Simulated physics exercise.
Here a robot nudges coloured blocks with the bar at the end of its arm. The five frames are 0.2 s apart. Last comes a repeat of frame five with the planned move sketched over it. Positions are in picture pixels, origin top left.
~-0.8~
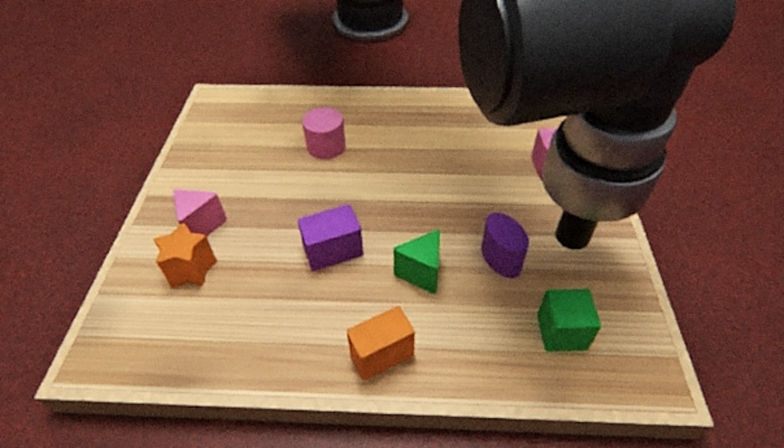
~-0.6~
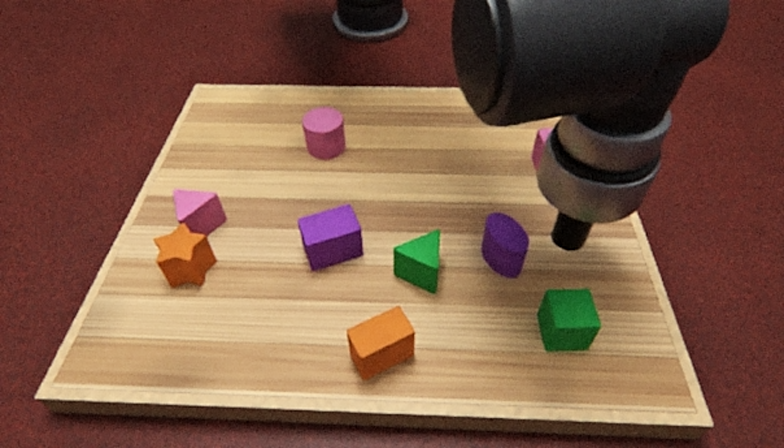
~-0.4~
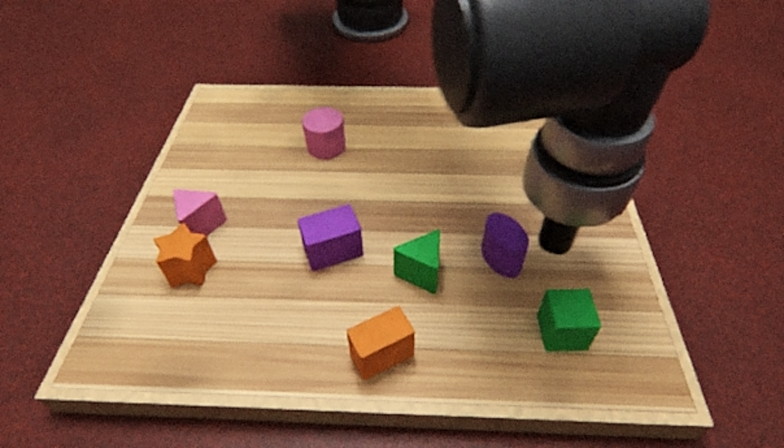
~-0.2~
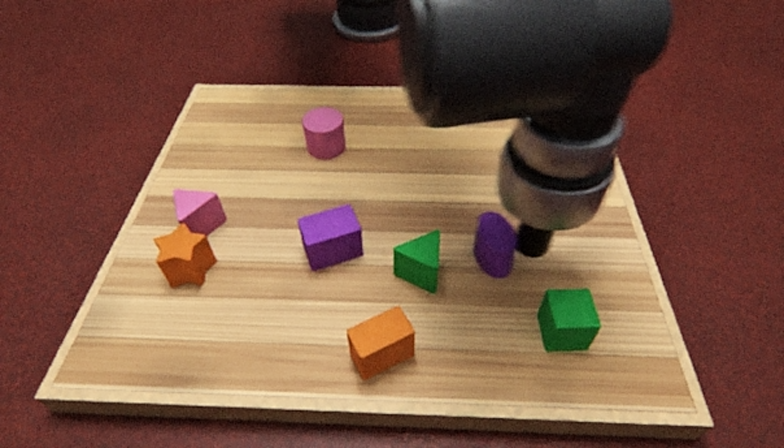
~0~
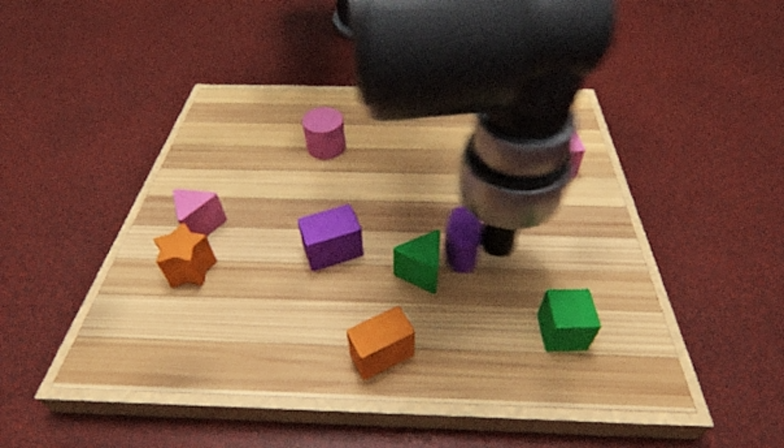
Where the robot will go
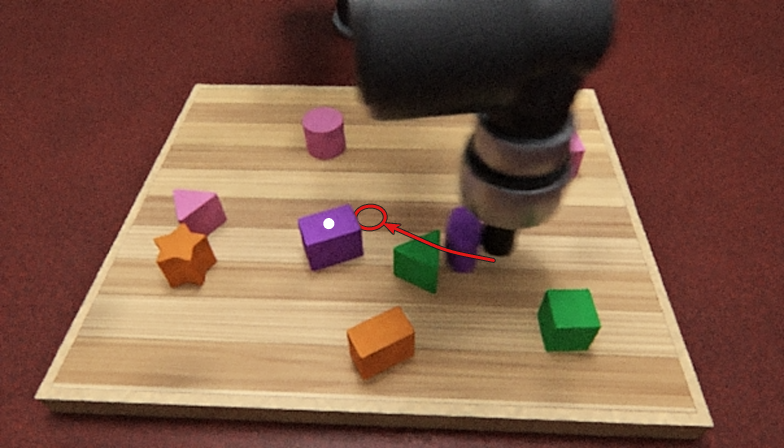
On a wooden board, a robot arm moves left among scattered coloured blocks, pushing a purple oval block toward a green triangular piece.
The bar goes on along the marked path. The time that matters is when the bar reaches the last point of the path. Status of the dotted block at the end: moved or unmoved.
The dotted block keeps its place.
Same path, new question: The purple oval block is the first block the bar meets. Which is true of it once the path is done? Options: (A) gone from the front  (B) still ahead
It's B.
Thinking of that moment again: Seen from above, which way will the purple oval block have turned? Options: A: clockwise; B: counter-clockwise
That would be A.
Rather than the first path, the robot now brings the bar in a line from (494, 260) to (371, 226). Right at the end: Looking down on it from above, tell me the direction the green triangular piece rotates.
Spin direction: Counter-clockwise.
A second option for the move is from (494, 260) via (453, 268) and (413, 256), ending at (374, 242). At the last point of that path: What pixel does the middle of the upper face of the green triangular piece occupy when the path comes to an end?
Its top middle will sit at (382, 247).
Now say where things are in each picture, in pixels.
The first frame shows bar's lower end (572, 237); purple rectangle (329, 224); green triangular piece (423, 248); purple oval block (507, 231).
The second frame shows bar (568, 238); blocks still.
The third frame shows bar (555, 242); blocks still.
The fourth frame shows bar (532, 245); purple oval block (498, 231).
The fifth frame shows bar (497, 244); purple rectangle (329, 224); green triangular piece (423, 248); purple oval block (465, 226).
Drawn move, from (494, 260) by way of (448, 251) and (408, 234) to (370, 217); the dot is on the purple rectangle.
The first path, step by step. One third of the way, bar (449, 234); green triangular piece (406, 244), turned 60° anticlockwise; purple oval block (420, 212), turned 20° clockwise.
Two thirds of the way, bar (407, 217); green triangular piece (406, 245), turned 65° anticlockwise; purple oval block (379, 194), turned 25° clockwise.
At the end, bar (369, 200); purple rectangle still; green triangular piece (406, 245), turned 65° anticlockwise; purple oval block (343, 177), turned 30° clockwise.
